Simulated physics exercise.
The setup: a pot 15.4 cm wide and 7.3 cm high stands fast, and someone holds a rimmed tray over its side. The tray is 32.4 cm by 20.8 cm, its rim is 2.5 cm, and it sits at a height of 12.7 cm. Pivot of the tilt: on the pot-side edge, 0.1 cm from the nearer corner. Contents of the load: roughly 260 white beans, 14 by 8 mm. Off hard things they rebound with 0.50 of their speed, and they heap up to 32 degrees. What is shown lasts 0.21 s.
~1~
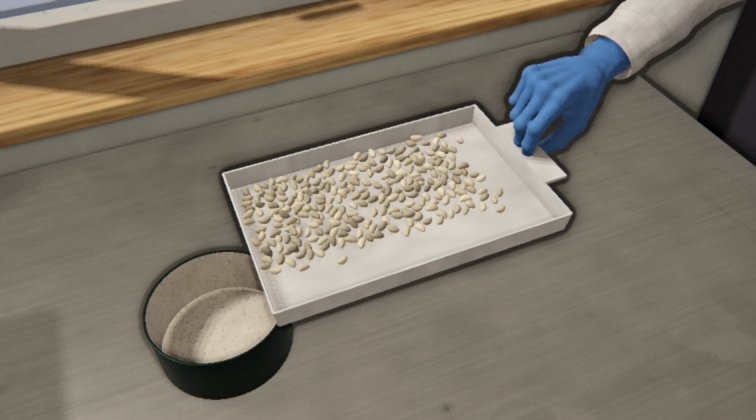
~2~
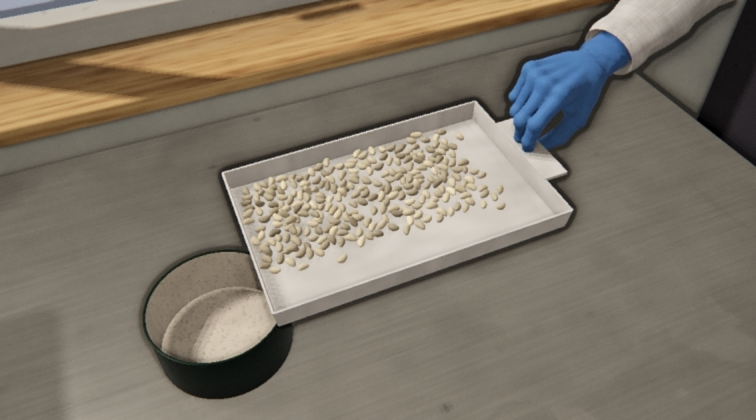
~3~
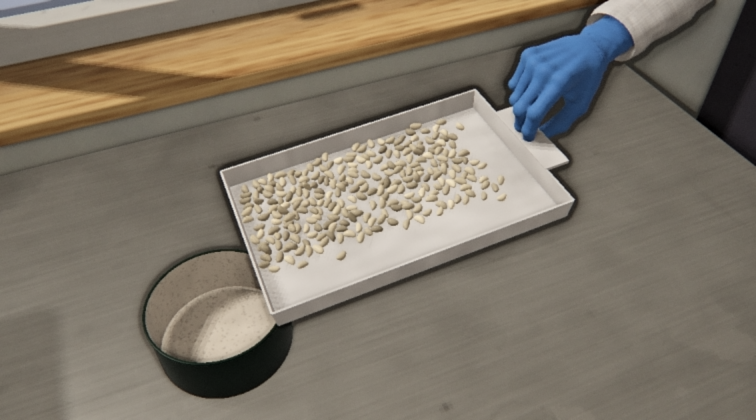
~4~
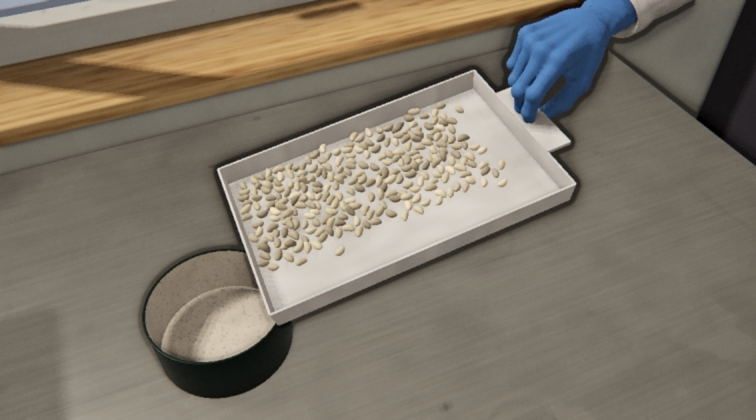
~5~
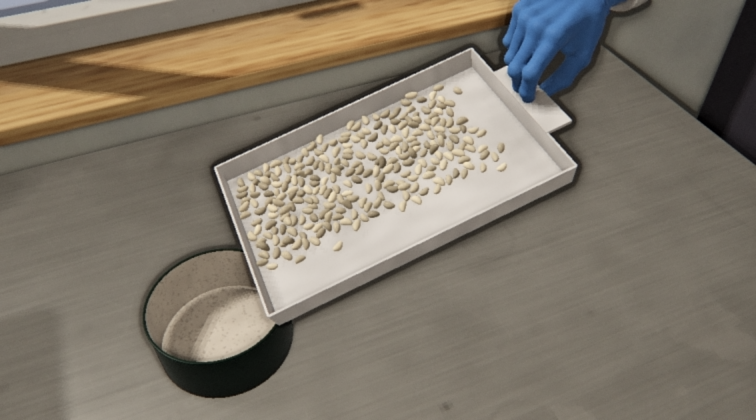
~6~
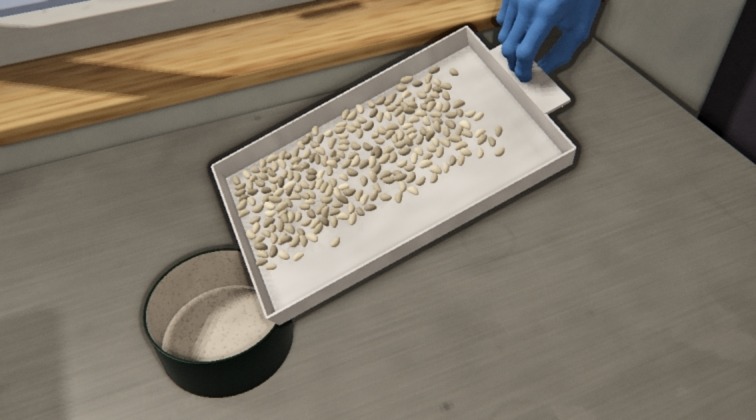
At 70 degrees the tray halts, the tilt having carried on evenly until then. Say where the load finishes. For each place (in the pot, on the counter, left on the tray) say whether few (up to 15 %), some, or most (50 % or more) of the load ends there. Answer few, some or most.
Pot: Some; counter: Some; left on the tray: Some.
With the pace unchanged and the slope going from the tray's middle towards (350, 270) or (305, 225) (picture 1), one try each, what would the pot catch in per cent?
Roughly 0 % for the first direction, roughly 30 % for the second.
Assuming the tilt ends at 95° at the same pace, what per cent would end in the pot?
Share in the pot: Around 40 %.
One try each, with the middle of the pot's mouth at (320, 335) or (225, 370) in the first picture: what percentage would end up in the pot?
About 0 percent the first time and about 45 percent the second.
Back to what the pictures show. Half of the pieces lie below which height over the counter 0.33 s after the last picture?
Roughly 22 cm.
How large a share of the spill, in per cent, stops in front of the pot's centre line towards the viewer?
90 %.
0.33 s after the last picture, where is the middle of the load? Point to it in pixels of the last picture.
Approximately (256, 198) in the last picture.
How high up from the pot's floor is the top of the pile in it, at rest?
I'd say near 1.5 centimetres.
Then, 0.20 s after the last picture, tilt 46 degrees; the tray holds 100 %, the pot 0 %.
Then, 0.33 s after the last picture, tilt 63 degrees; the tray holds 100 %, the pot 0 %.
Then, 0.60 s after the last picture, tilt 70 degrees; the tray holds 45 %, the pot 15 %.
In the end, pot 20 %, counter 35 %, tray 45 %.
